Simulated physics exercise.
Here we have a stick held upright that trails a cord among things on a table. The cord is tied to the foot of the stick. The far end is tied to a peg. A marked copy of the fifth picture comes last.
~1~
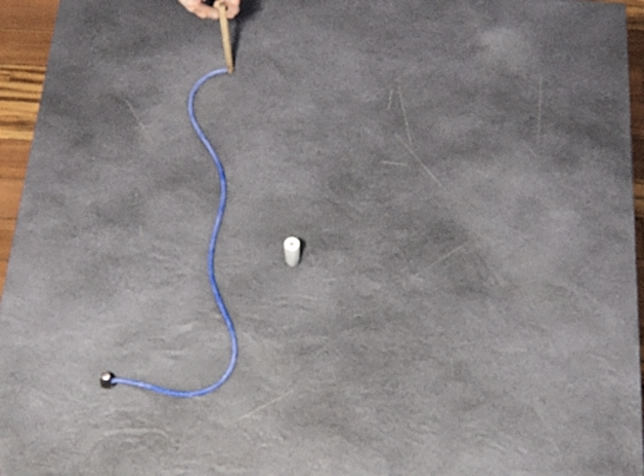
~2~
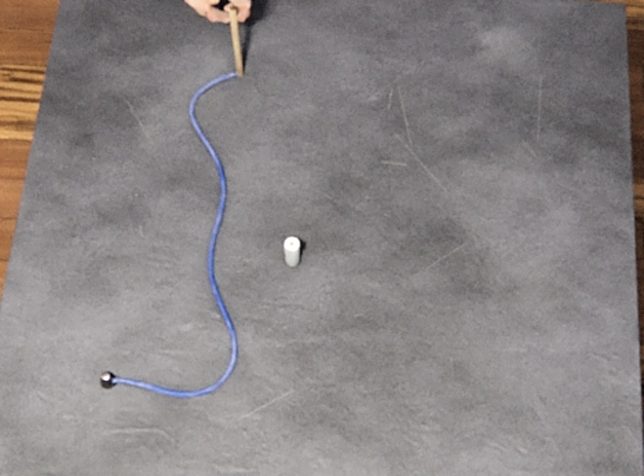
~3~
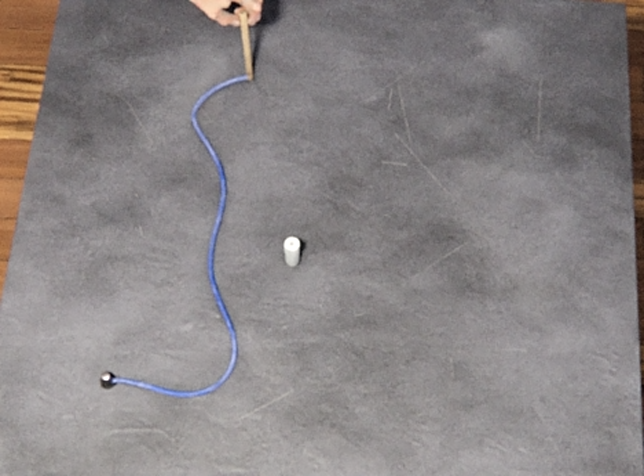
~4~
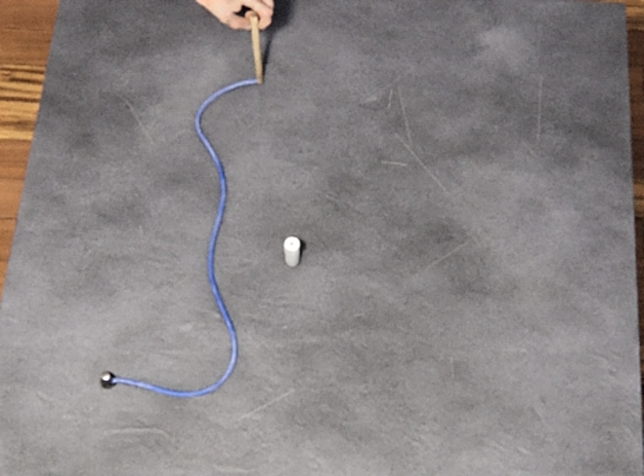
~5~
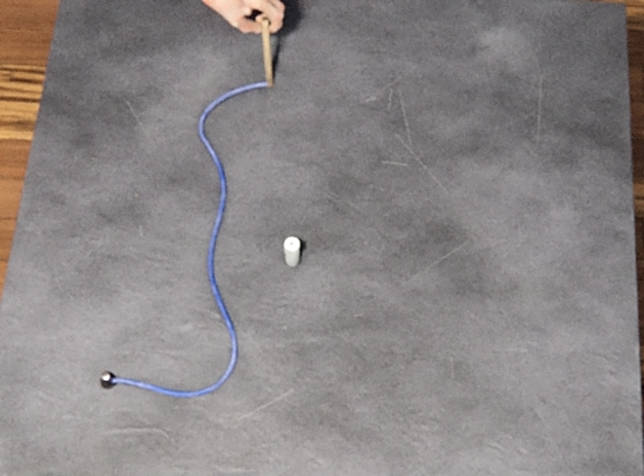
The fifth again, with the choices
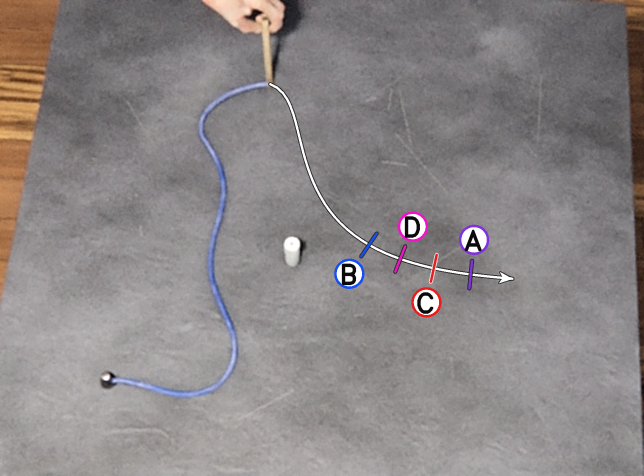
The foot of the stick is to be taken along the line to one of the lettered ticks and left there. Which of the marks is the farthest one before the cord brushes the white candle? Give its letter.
It should halt at A.
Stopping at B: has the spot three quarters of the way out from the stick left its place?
No.
On the marked copy, A at (471, 275); B at (369, 245); C at (434, 268); D at (400, 259); the route from (270, 84) via (341, 223) to (513, 279).
With A. Early on, foot of the stick (309, 171), middle of the cord (211, 262).
Further on, foot of the stick (375, 249), middle of the cord (211, 262).
At the end, foot of the stick (471, 275), middle of the cord (224, 263); nothing has been touched.
As for the rest, B is safe but short; C is safe but short; D is safe but short.
